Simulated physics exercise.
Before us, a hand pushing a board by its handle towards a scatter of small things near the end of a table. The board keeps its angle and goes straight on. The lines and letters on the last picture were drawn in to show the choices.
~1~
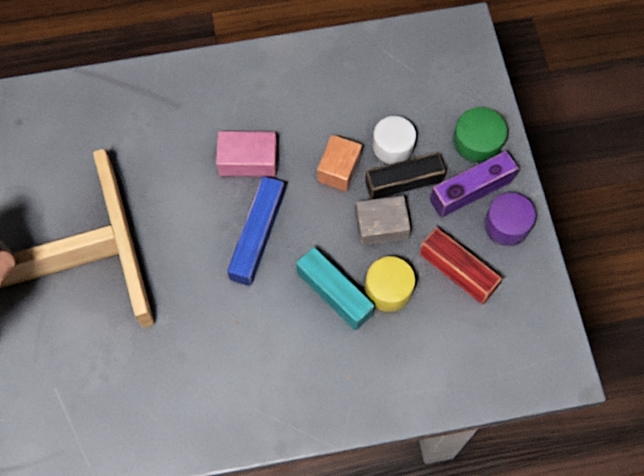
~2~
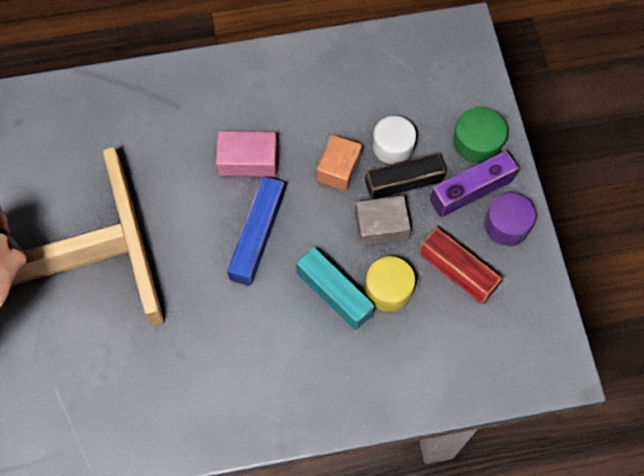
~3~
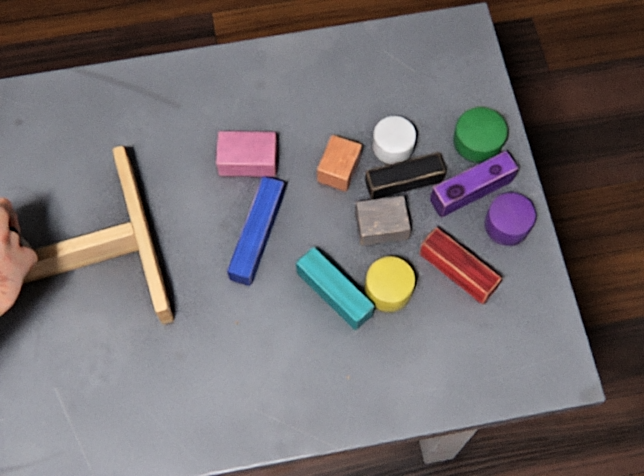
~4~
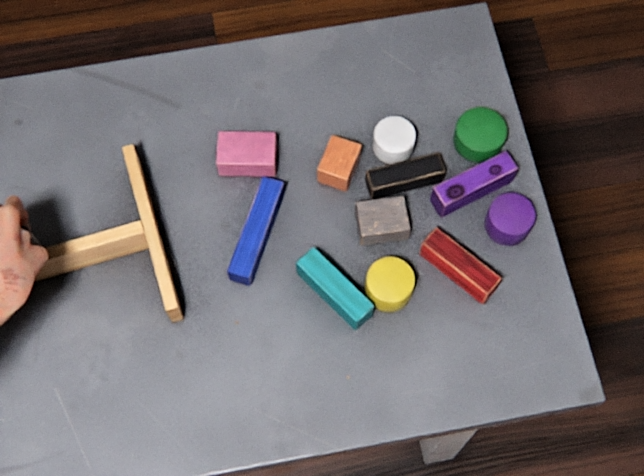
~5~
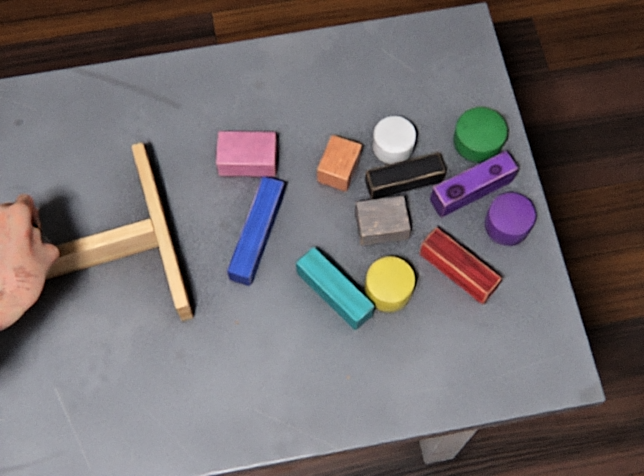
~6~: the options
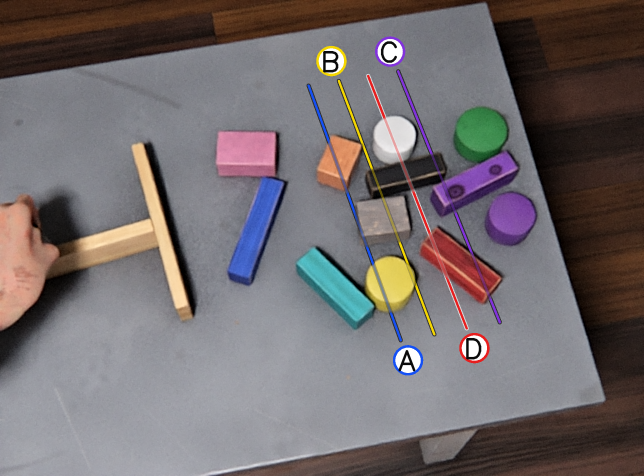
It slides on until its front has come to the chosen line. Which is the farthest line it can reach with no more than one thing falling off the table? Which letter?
It can go as far as D.
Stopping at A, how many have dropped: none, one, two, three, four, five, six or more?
The count is none.
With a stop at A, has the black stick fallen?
No.
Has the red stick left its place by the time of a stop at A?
By then, no.
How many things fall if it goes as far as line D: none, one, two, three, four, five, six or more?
The count is none.
On the marked copy, A at (352, 206); B at (384, 201); C at (446, 190); D at (415, 195).
With D. Early on, board (252, 206); pink block (267, 146); blue stick (277, 226).
Further on, board (344, 191); white tin (415, 135); yellow tin (426, 294).
At the end, board (413, 179); purple stick (532, 173); green tin (516, 127); none fallen.
As for the rest, A is within the limit but short; B is within the limit but short; C drops two.
